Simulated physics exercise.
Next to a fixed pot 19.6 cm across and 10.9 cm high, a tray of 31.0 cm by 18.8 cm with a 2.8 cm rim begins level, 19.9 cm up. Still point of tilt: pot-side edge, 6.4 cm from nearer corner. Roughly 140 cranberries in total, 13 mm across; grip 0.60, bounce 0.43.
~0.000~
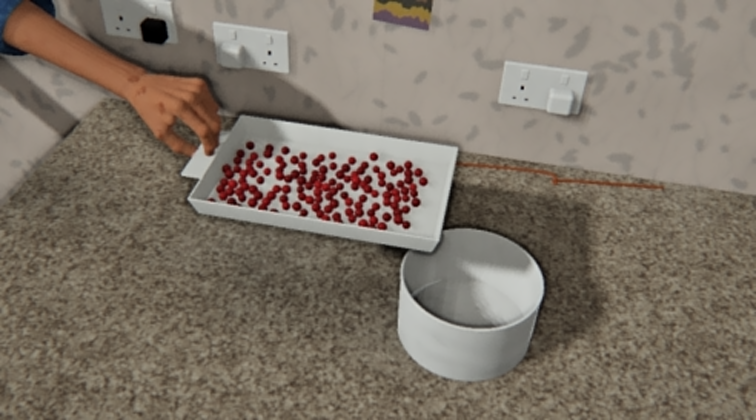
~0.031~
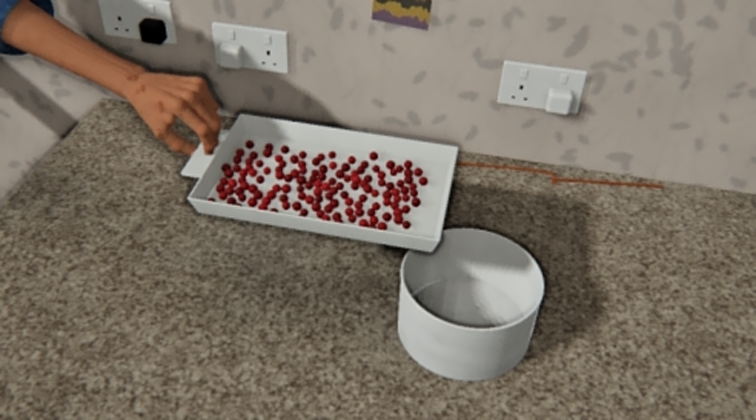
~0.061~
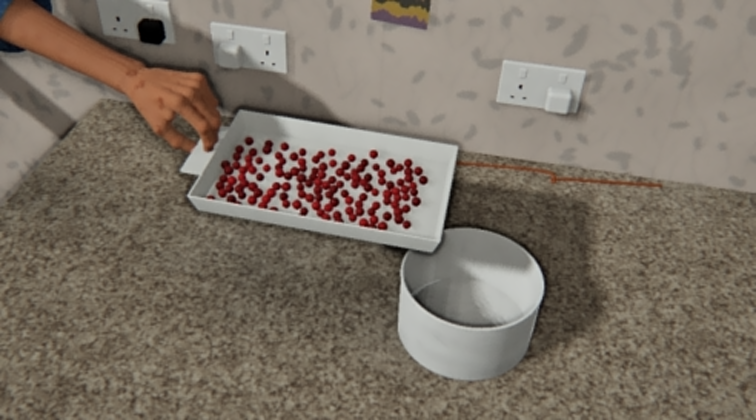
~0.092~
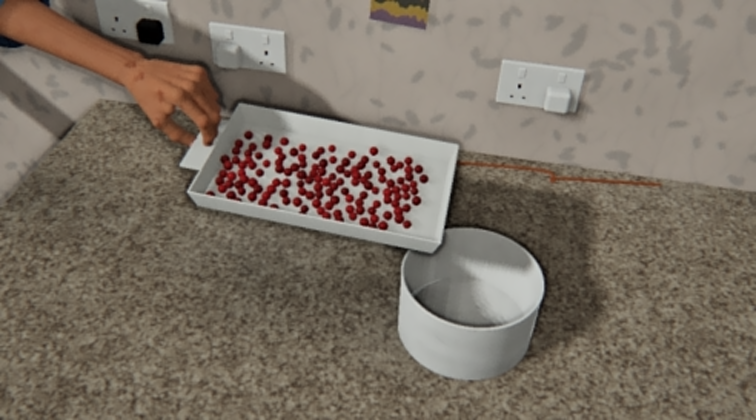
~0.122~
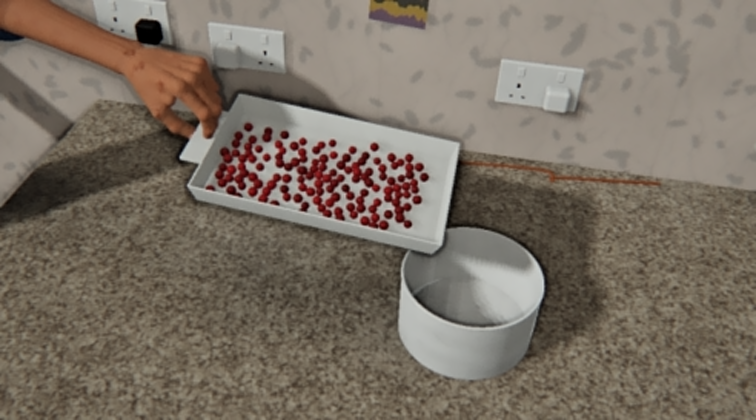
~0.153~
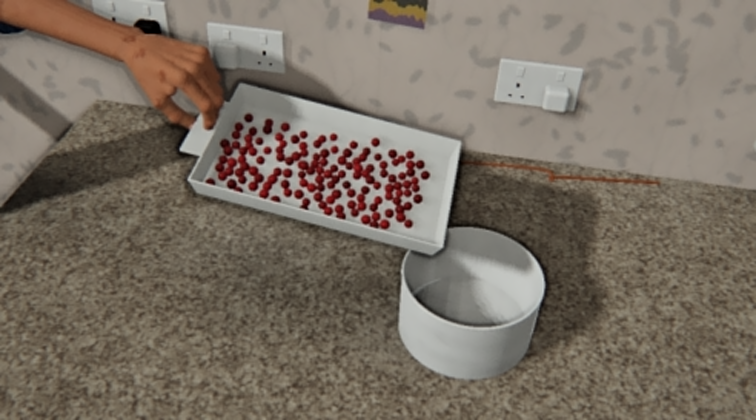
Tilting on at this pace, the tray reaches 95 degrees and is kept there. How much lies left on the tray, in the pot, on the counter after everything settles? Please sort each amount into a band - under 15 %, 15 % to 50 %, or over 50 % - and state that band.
Tray: Under 15 %; pot: Over 50 %; counter: 15 % to 50 %.
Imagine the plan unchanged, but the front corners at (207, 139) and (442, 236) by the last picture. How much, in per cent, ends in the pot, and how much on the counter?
Pot 75, counter 25.
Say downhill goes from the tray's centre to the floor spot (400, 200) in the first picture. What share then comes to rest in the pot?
Estimate: Some 75 per cent.
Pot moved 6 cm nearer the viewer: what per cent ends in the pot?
My estimate: Some 100 per cent.
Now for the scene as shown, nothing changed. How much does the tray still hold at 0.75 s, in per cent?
Roughly 90 per cent.
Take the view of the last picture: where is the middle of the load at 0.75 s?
At that moment the load's centre is around (423, 222).
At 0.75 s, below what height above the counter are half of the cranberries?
Roughly 24 centimetres, more or less.
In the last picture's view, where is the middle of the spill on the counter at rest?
The spill is centred close to (463, 415).
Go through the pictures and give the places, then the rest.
In the first picture, tray tilt 0 degrees, front corners at (197, 196) and (433, 235); middle of the pieces at (326, 187); pot at (472, 276).
In the second picture, tray tilt 0 degrees, front corners at (196, 196) and (433, 235); middle of the pieces at (326, 187).
In the third picture, tray tilt 2 degrees, front corners at (196, 193) and (434, 236); middle of the pieces at (326, 185).
In the fourth picture, tray tilt 4 degrees, front corners at (196, 189) and (435, 237), lowest corner right front; middle of the pieces at (326, 182).
In the fifth picture, tray tilt 7 degrees, front corners at (196, 183) and (436, 239), lowest corner right front; middle of the pieces at (327, 179).
In the sixth picture, tray tilt 11 degrees, front corners at (197, 177) and (437, 241), lowest corner right front; middle of the pieces at (328, 174); pot at (473, 274). Its pace works out near 115 degrees a second.
After 0.51 s, tilt 52 degrees; the tray holds 100 %, the pot 0 %.
Then, at 0.75 s, tilt 79 degrees; the tray holds 90 %, the pot 0 %.
Then, at 1.10 s, tilt 95 degrees; the tray holds 10 %, the pot 55 %.
At rest (1.9 s), tray 0 %, pot 70 %, counter 30 %.
